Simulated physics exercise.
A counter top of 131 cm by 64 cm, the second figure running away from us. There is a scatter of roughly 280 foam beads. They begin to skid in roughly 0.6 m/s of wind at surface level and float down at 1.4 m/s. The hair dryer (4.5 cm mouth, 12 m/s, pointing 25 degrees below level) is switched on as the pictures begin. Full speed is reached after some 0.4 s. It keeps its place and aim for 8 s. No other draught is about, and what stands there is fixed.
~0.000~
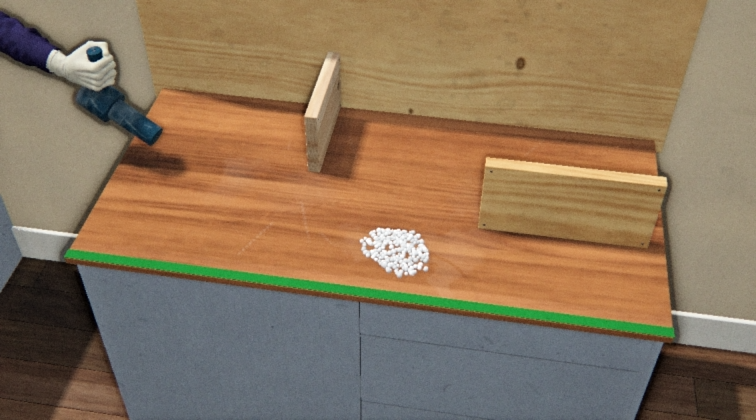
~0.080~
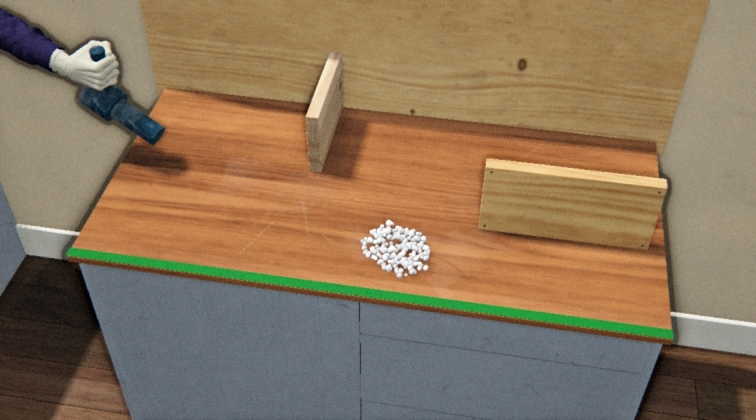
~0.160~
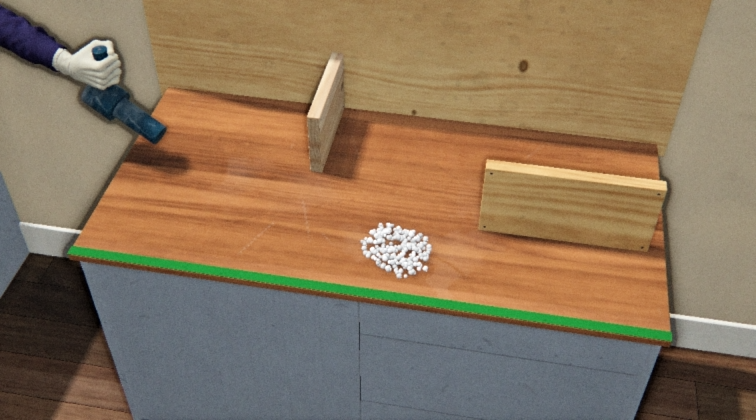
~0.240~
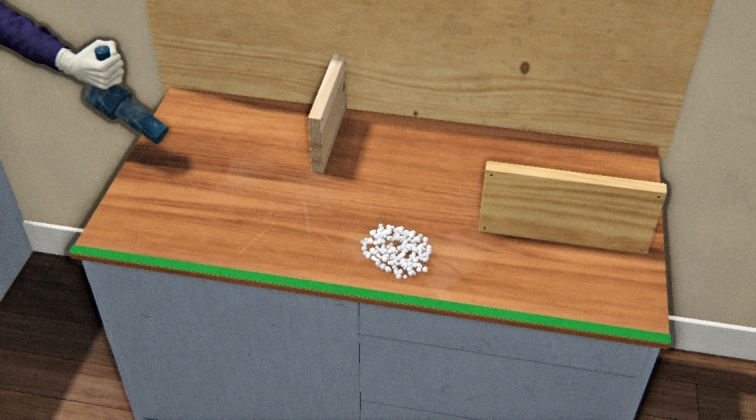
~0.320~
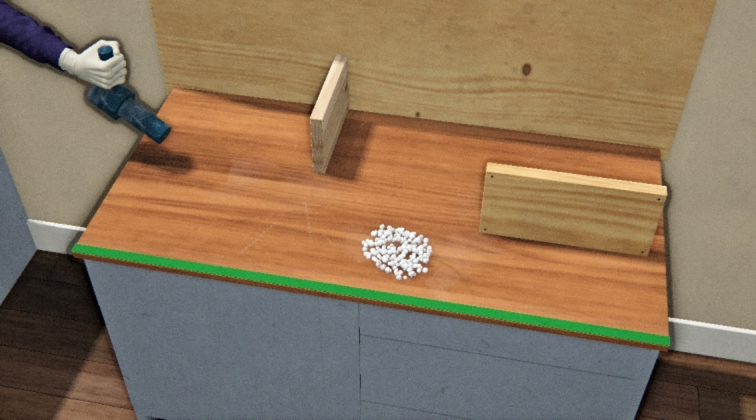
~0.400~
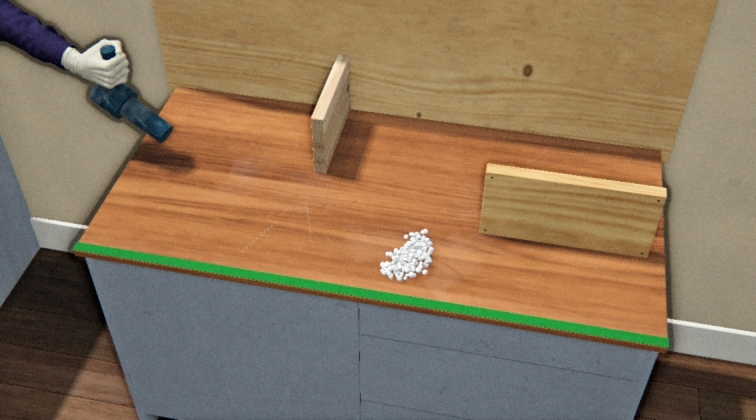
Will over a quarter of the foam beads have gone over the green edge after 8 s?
More than a quarter over the green edge: Yes.
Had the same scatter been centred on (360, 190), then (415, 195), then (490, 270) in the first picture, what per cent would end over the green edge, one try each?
In turn about 0 %, 0 %, 40 %.
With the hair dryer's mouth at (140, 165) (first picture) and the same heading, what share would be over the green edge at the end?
Then about 30 %.
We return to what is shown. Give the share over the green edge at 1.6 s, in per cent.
Some 70 per cent.
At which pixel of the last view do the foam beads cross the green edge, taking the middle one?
At about (520, 324).
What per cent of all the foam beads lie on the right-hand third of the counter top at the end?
Near 0 %.
After 1.6 s, 73 % are over the green edge; 100 % have settled or left.
After 2.6 s, 73 % are over the green edge; 100 % have settled or left.
After 4.4 s, 73 % are over the green edge; 100 % have settled or left.
After 8.0 s, at the end, 73 % are over the green edge.
